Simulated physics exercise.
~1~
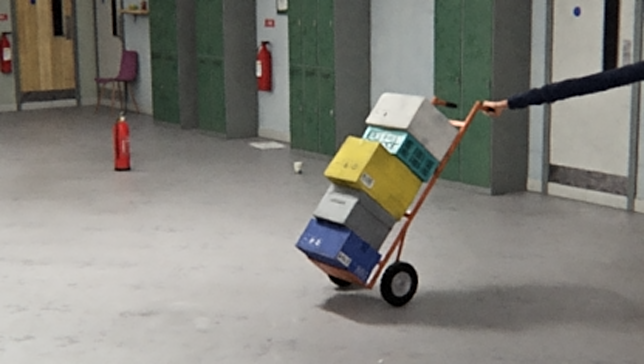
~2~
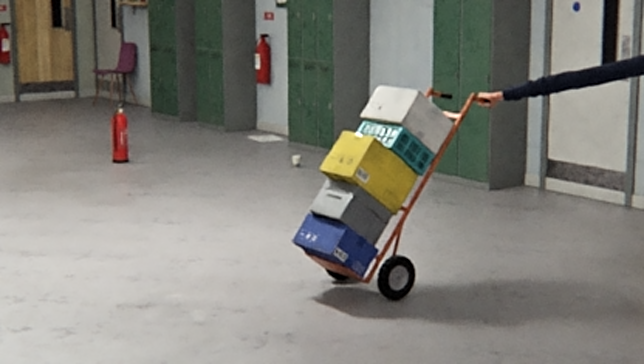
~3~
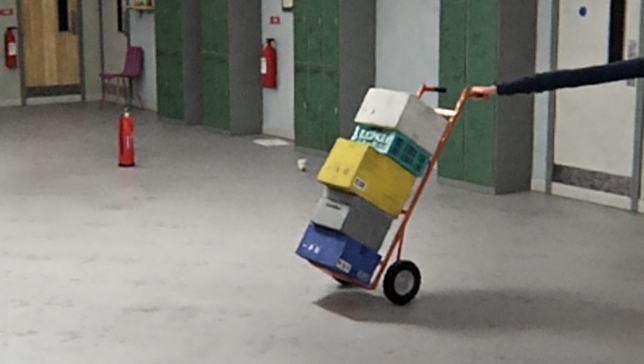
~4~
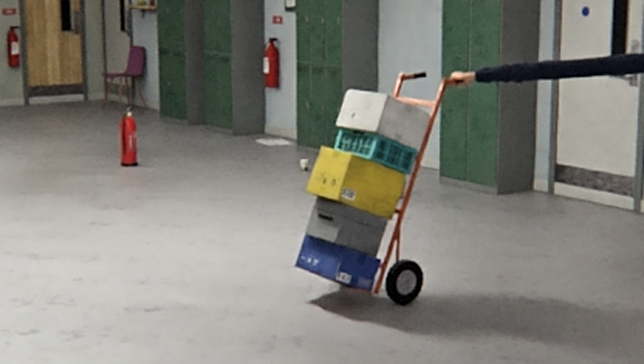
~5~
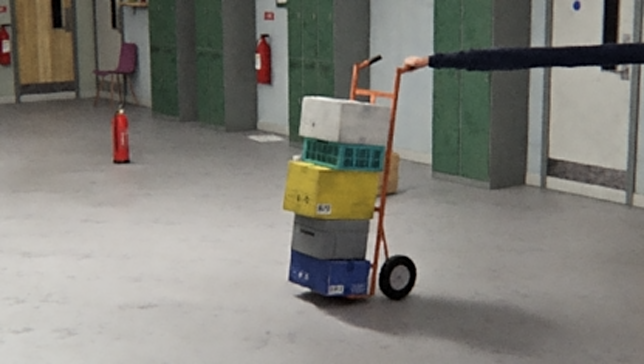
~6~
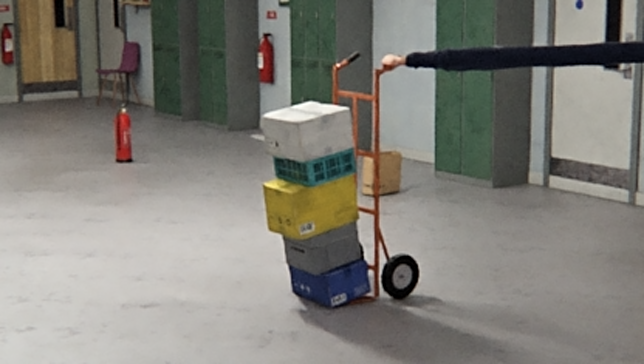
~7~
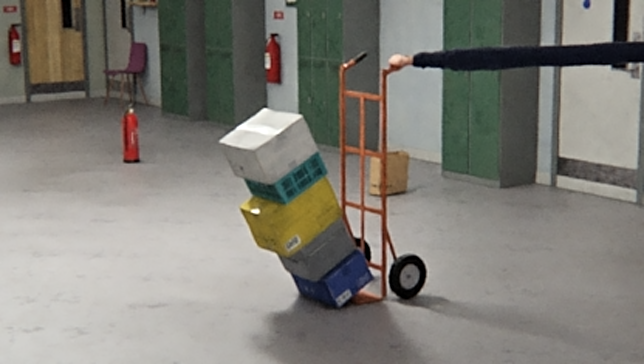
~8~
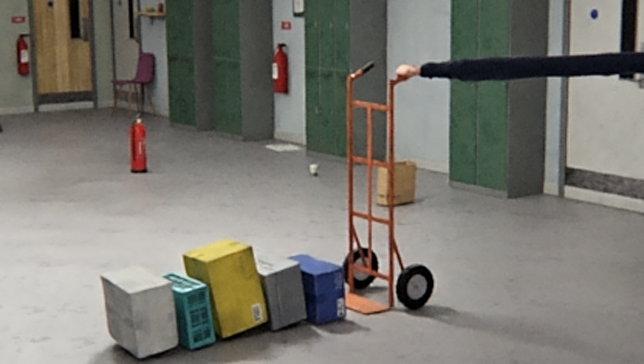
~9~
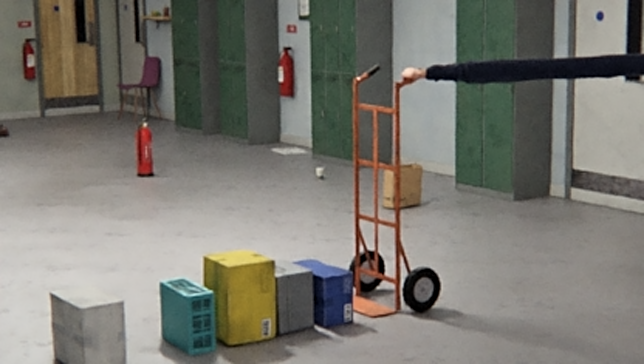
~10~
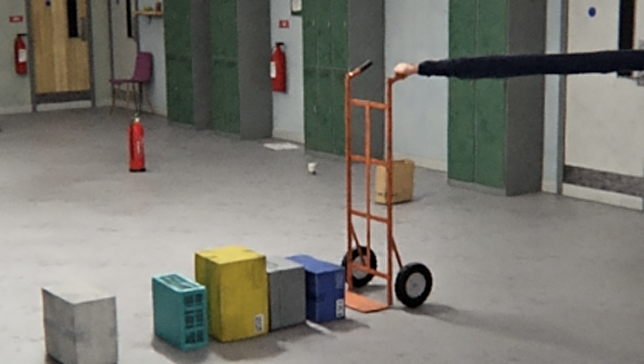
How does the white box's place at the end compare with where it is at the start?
At the start the white box is on top of the stack on the tilted truck, near the handles. At the end it lies on the floor at the far left of the row of toppled boxes, well away from the truck.
In a grey-floored hall with green lockers, pale doors and red fire extinguishers, seen from the side by a slightly swaying camera, a dark-sleeved arm on the right holds a tilted orange hand truck. Stacked on it from the bottom are blue, grey, yellow, turquoise and white boxes. The arm swings the truck forward to the left, slowly and then faster, until it stands upright. The stack keeps going, leans away from the frame and topples left. The boxes end in a row on their sides, the blue one at the truck's foot and the white one farthest left, while the hand still holds the upright truck.
